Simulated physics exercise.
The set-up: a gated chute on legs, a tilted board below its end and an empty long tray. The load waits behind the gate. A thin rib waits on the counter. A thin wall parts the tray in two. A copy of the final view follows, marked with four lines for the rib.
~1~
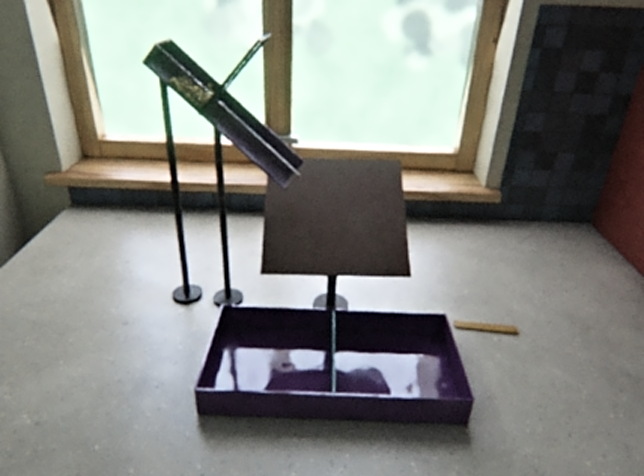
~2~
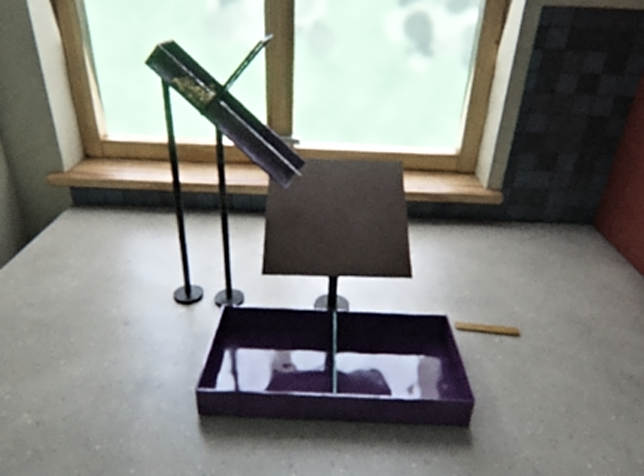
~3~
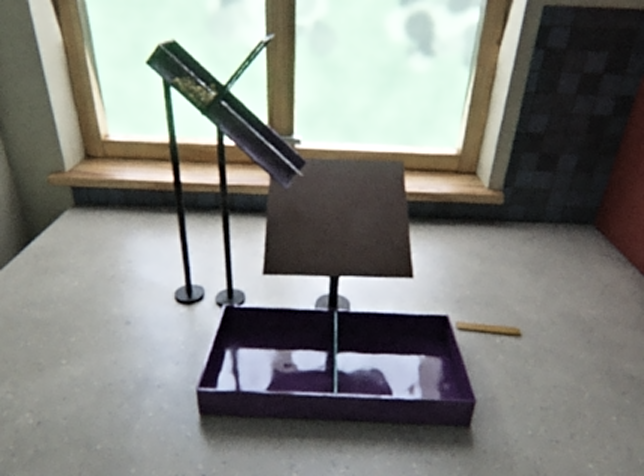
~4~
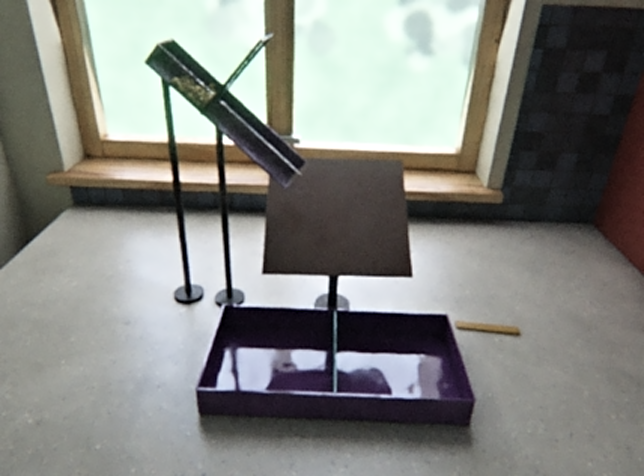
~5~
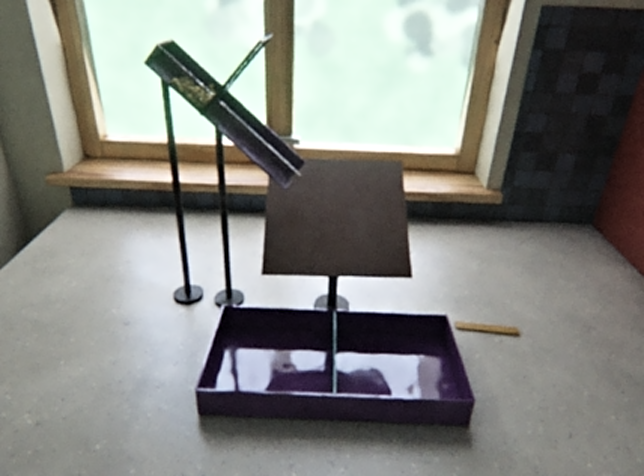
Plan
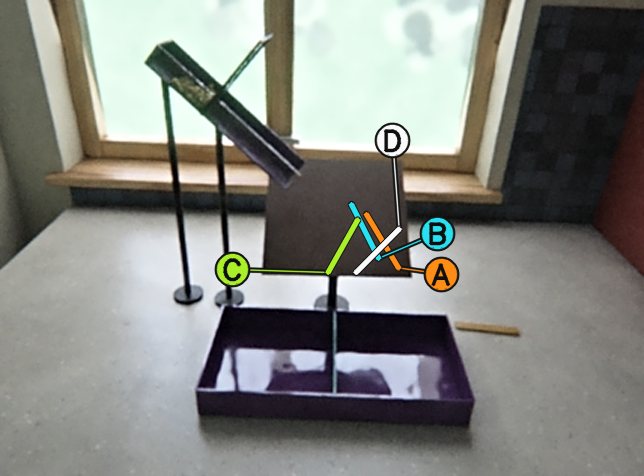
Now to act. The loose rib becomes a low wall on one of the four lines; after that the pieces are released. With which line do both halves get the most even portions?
The best line is D.
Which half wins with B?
More lands on the right.
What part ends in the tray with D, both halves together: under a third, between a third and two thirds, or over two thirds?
Over two thirds.
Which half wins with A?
More lands on the right.
On the marked copy, line A from (366, 214) to (398, 267); line B from (351, 204) to (378, 258); line C from (357, 220) to (328, 272); line D from (399, 229) to (356, 272).
With A, of what is caught, about a tenth in the left half, almost all in the right.
With B, of what is caught, about a tenth in the left half, almost all in the right.
With C, of what is caught, almost all in the left half, about a tenth in the right.
With D, of what is caught, roughly two thirds in the left half, roughly a third in the right.
